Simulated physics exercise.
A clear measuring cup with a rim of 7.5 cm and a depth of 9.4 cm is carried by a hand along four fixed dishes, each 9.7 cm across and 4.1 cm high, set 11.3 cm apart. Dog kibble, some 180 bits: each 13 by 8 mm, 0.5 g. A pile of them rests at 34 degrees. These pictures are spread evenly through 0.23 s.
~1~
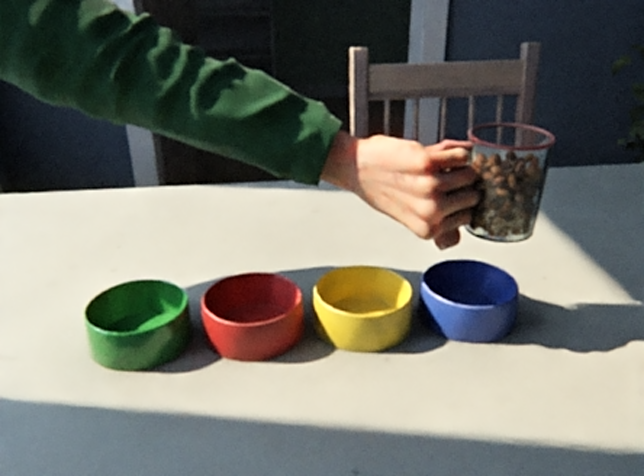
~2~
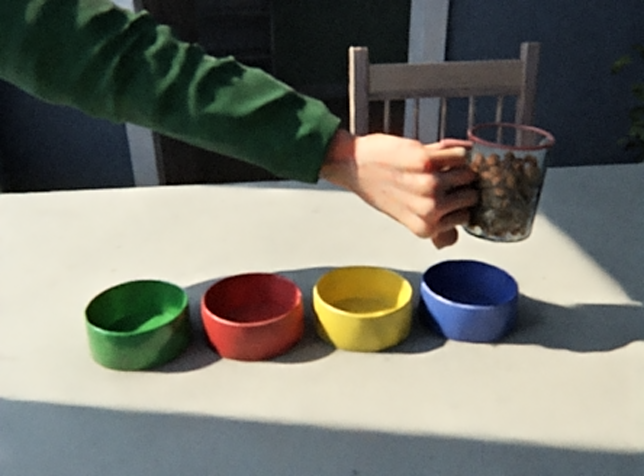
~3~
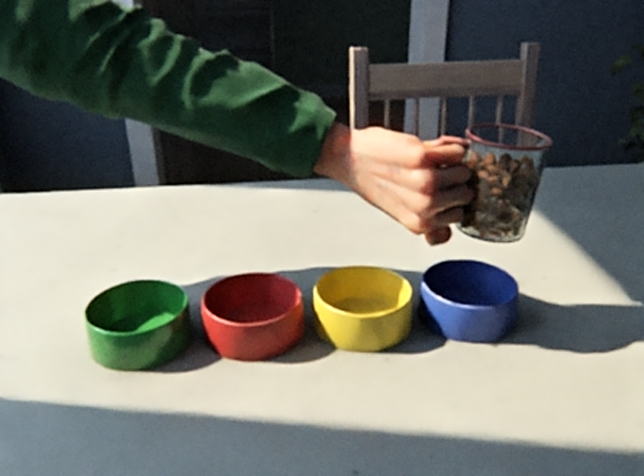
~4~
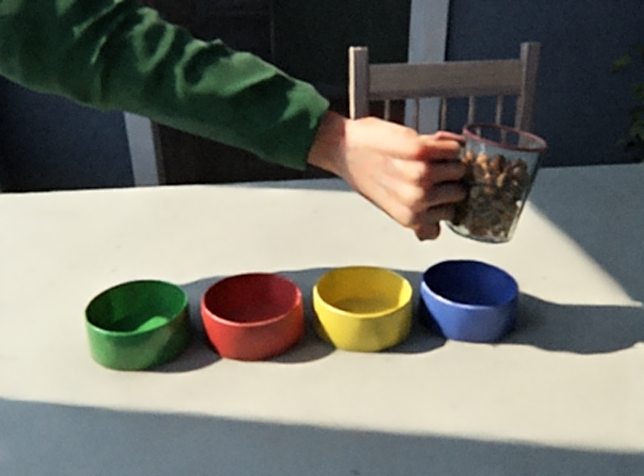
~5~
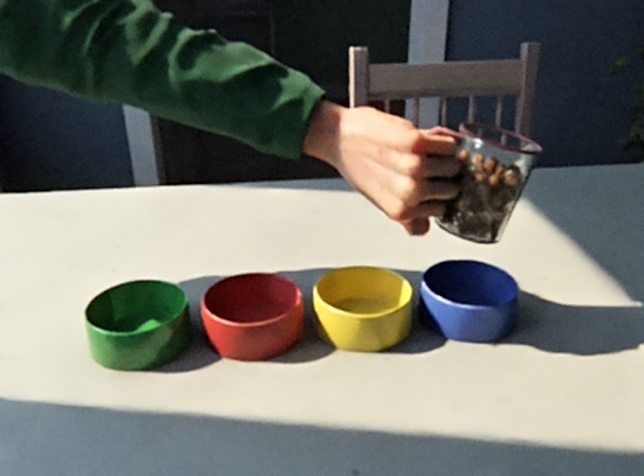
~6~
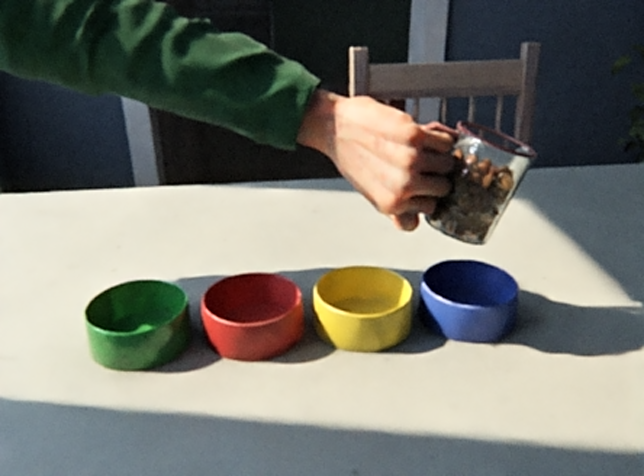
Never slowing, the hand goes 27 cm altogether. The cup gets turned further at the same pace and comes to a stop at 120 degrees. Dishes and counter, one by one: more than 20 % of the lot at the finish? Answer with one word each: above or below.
Red dish below, blue dish below, green dish below, yellow dish above, counter below.
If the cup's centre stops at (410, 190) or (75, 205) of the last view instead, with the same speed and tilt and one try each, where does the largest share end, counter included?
Try 1 - blue; try 2 - yellow.
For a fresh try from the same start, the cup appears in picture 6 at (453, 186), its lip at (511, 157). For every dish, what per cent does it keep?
Per cent kept: Red 70, blue 0, green 0, yellow 10.
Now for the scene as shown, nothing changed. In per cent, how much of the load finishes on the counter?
I'd reckon around 10 per cent.
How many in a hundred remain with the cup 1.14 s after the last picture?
Roughly 25 %.
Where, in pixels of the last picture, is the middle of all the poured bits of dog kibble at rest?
Somewhere near (352, 311) in the last picture.
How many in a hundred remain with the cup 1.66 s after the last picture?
Roughly 0 %.
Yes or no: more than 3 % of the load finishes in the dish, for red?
Red: True.
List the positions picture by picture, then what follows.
The first frame shows cup at (504, 183), tilt 0 degrees, lip at (550, 134), moved 0.0 cm; middle of the pieces at (503, 198); blue dish at (470, 282); yellow dish at (363, 289); red dish at (252, 297); green dish at (137, 305).
The second frame shows cup at (503, 183), tilt 1 degrees, lip at (549, 135), moved 0.2 cm; middle of the pieces at (502, 198).
The third frame shows cup at (498, 184), tilt 4 degrees, lip at (546, 137), moved 0.6 cm; middle of the pieces at (496, 199).
The fourth frame shows cup at (491, 184), tilt 9 degrees, lip at (542, 141), moved 1.3 cm; middle of the pieces at (488, 199).
The fifth frame shows cup at (483, 184), tilt 14 degrees, lip at (537, 146), moved 2.1 cm; middle of the pieces at (479, 199).
The sixth frame shows cup at (475, 185), tilt 19 degrees, lip at (531, 150), moved 2.9 cm; middle of the pieces at (470, 199); blue dish at (470, 282); yellow dish at (363, 289); red dish at (252, 297); green dish at (137, 305).
Then, 0.68 s after the last picture, tilt 93 degrees; cup holds 100 %.
Then, 1.14 s after the last picture, tilt 120 degrees; cup holds 25 %, yellow 65 %.
Then, 1.66 s after the last picture, tilt 120 degrees; cup holds 0 %, red 5 %, yellow 80 %.
In the end, red 5 %, blue 0 %, green 0 %, yellow 80 %, counter 10 %.
